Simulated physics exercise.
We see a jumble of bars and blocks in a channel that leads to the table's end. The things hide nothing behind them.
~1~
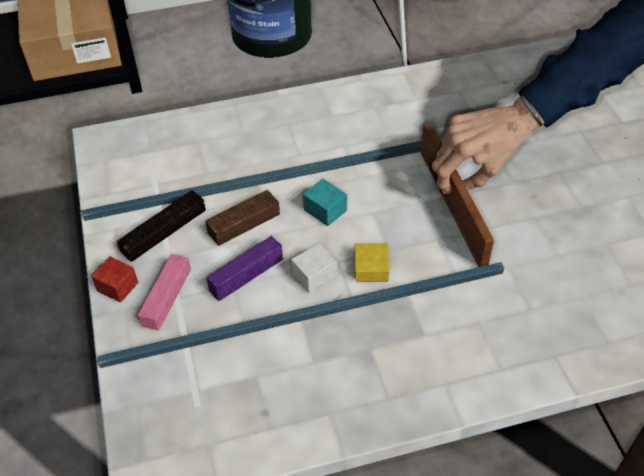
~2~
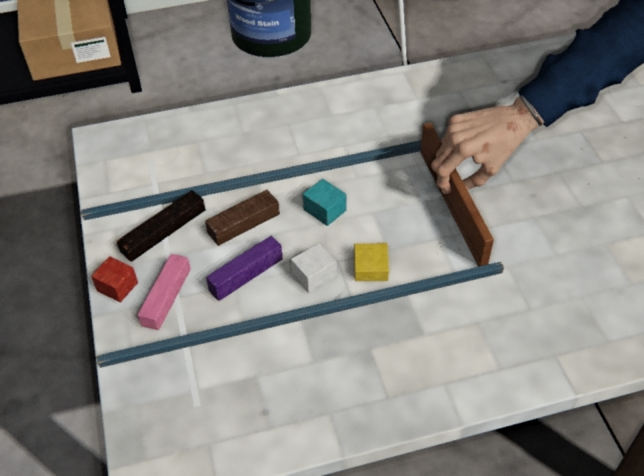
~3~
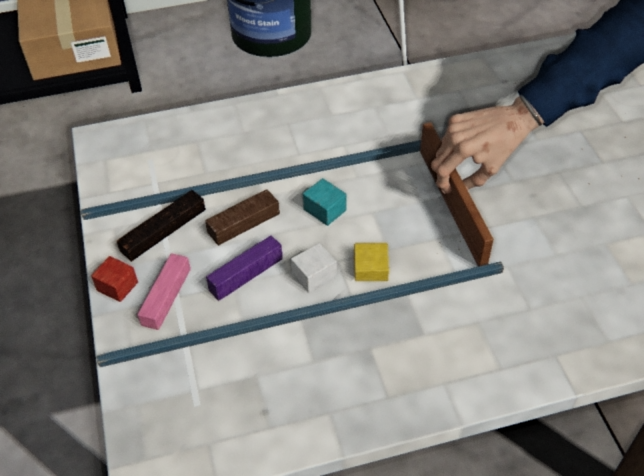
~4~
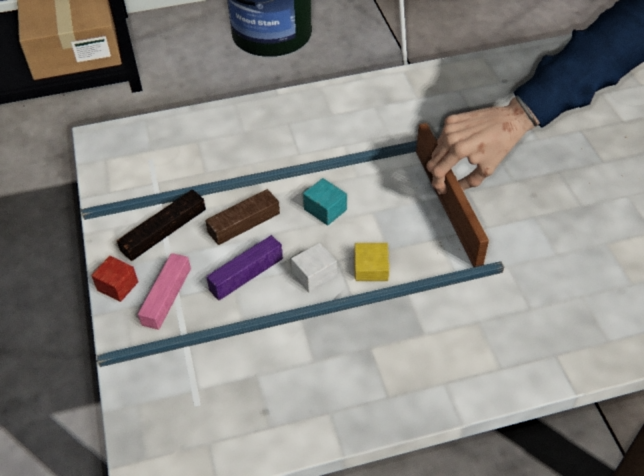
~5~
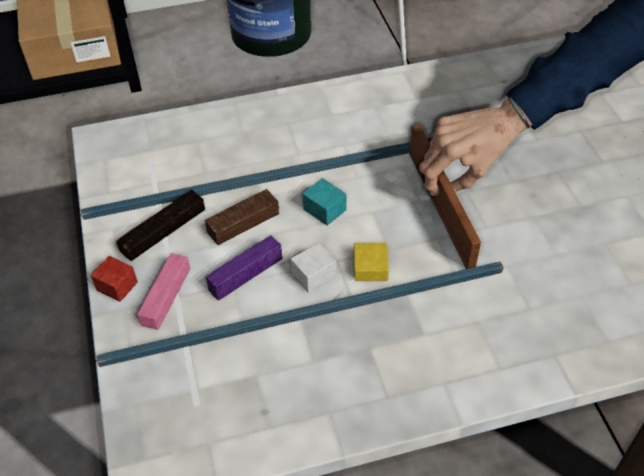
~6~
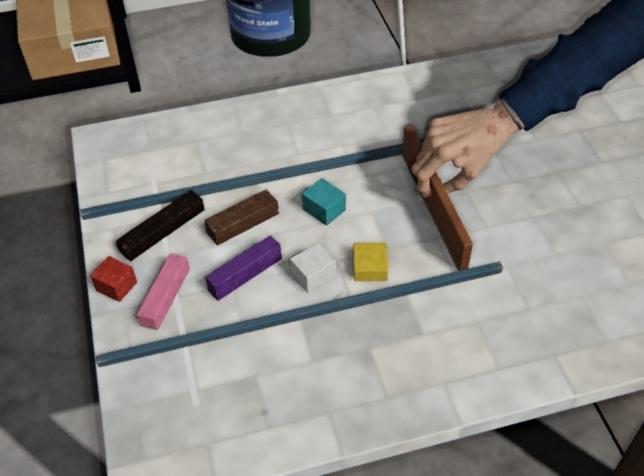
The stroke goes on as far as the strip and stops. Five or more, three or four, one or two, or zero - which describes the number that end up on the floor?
It sends over the edge a lone piece or a pair.
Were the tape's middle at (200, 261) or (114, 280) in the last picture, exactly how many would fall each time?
Floor count: 0; 6.
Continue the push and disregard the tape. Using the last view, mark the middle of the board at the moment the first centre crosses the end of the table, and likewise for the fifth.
About (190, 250) and about (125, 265).
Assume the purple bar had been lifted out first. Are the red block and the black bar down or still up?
The red block drops off; the black bar stays on.
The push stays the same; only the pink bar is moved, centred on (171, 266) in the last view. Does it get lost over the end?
It topples off.
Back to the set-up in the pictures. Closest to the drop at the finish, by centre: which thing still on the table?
Going by centres, it is the brown bar.
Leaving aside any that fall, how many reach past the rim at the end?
The count is 2.
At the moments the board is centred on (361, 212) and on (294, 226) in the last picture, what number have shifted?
By then 1, and later 4.
Soon after, none off yet; red block at rest near (114, 279); pink bar at rest near (164, 291); black bar at rest near (161, 225).
Then, none off yet; red block moved a little near (102, 288); pink bar moved a little near (145, 287); black bar moved a little near (151, 221).
At rest, the number that fall off is one or two; fallen, red block.
